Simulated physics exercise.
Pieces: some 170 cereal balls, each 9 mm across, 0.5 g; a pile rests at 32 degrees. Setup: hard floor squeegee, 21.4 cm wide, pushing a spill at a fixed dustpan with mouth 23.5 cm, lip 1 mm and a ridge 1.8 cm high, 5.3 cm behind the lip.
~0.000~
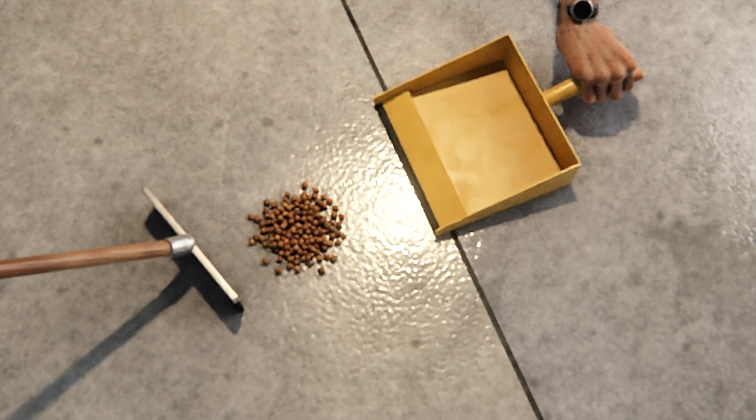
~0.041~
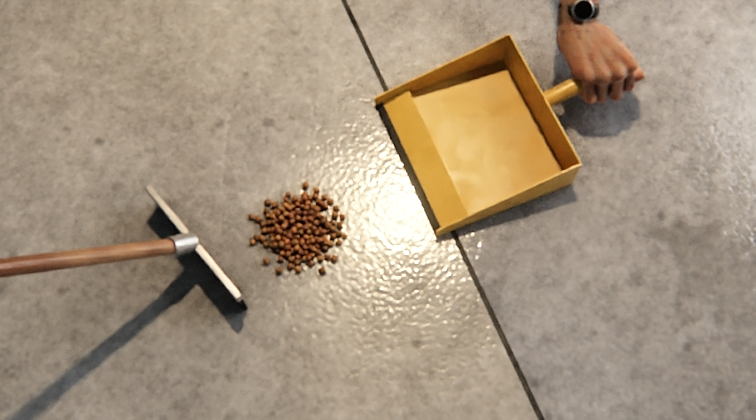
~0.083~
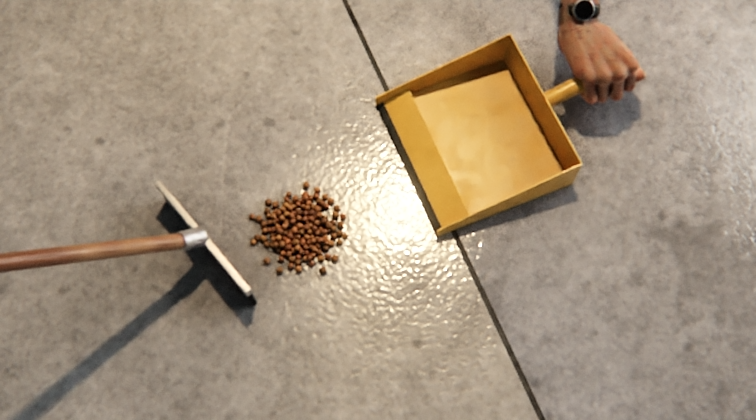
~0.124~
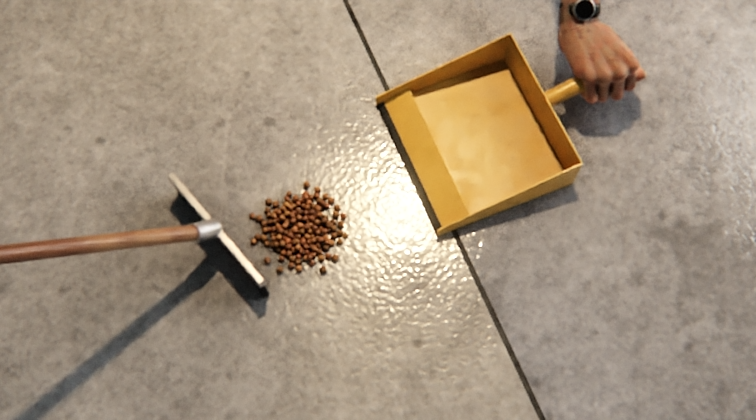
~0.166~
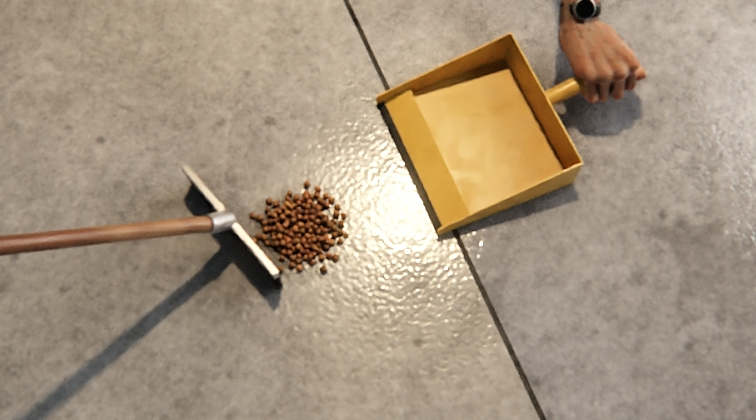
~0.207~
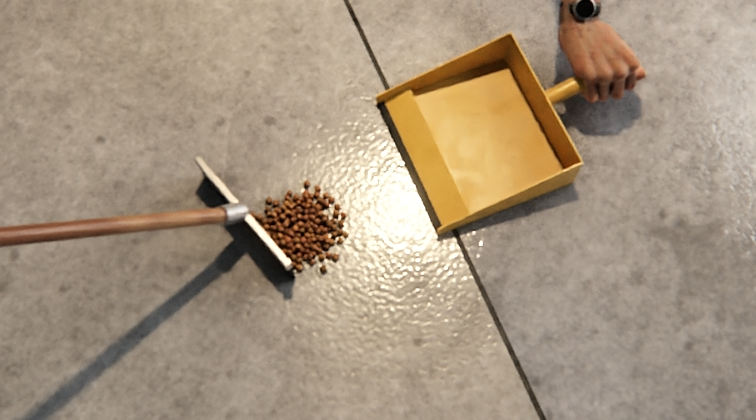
A wooden-handled floor squeegee with a pale blade slides rightward and slightly up across a grey concrete floor, seen from above by a still camera. In the centre-left lies a pile of small brown balls near a wet, glossy patch, while a hand wearing a dark watch grips a yellow dustpan at upper right, motionless. The blade closes the gap and reaches the pile's left edge, nudging a few balls.
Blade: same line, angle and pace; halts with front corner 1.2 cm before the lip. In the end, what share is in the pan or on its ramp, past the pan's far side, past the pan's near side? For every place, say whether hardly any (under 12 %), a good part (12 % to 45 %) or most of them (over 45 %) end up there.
Pan: A medium share. Far side: A low share. Near side: A low share.
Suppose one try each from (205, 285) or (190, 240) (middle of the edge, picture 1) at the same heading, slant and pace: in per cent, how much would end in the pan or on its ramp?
First try about 15 per cent, second about 20 per cent.
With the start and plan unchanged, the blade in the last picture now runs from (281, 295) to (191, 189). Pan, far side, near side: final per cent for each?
Per cent by place - pan 0, far side 0, near side 10.
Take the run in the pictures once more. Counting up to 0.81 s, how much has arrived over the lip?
25 %.
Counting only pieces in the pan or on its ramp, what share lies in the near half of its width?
Something like 60 per cent of the catch.
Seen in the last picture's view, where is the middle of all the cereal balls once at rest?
Approximately (398, 161) in the last view.
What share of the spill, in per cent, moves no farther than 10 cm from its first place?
The figure is some 5 percent.
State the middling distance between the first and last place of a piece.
I'd say close to 18 cm.
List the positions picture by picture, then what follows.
Blade from (235, 299) to (147, 193), moved 0.0 cm, 0 of the pieces shifted so far; middle of the pieces at (298, 226); pan at (482, 139), in the first frame.
Blade from (239, 297) to (151, 192), moved 0.4 cm, 0 of the pieces shifted so far; middle of the pieces at (298, 226), in the second frame.
Blade from (248, 292) to (160, 187), moved 1.8 cm, 0 of the pieces shifted so far; middle of the pieces at (299, 226), in the third frame.
Blade from (261, 283) to (173, 179), moved 3.8 cm, 0 of the pieces shifted so far; middle of the pieces at (299, 225), in the fourth frame.
Blade from (275, 274) to (187, 171), moved 6.0 cm, 0 of the pieces shifted so far; middle of the pieces at (300, 225), in the fifth frame.
Blade from (288, 266) to (199, 163), moved 8.1 cm, 5 of the pieces shifted so far; middle of the pieces at (300, 224); pan at (484, 138). The blade's pace is about 0.52 m/s, heading 11 degrees away from the viewer's side, in the sixth frame.
Then, at 0.41 s, middle of the blade 15 cm from the lip; 0 % over the lip, far side 0 %, near side 0 %.
After 0.55 s, middle of the blade 8 cm from the lip; 0 % over the lip, far side 0 %, near side 0 %.
Then, at 0.81 s, middle of the blade 5 cm from the lip; 25 % over the lip, far side 5 %, near side 0 %.
At rest (1.1 s), pan 25 %, far side 5 %, near side 0 %, in front of the lip or behind the blade 70 %.
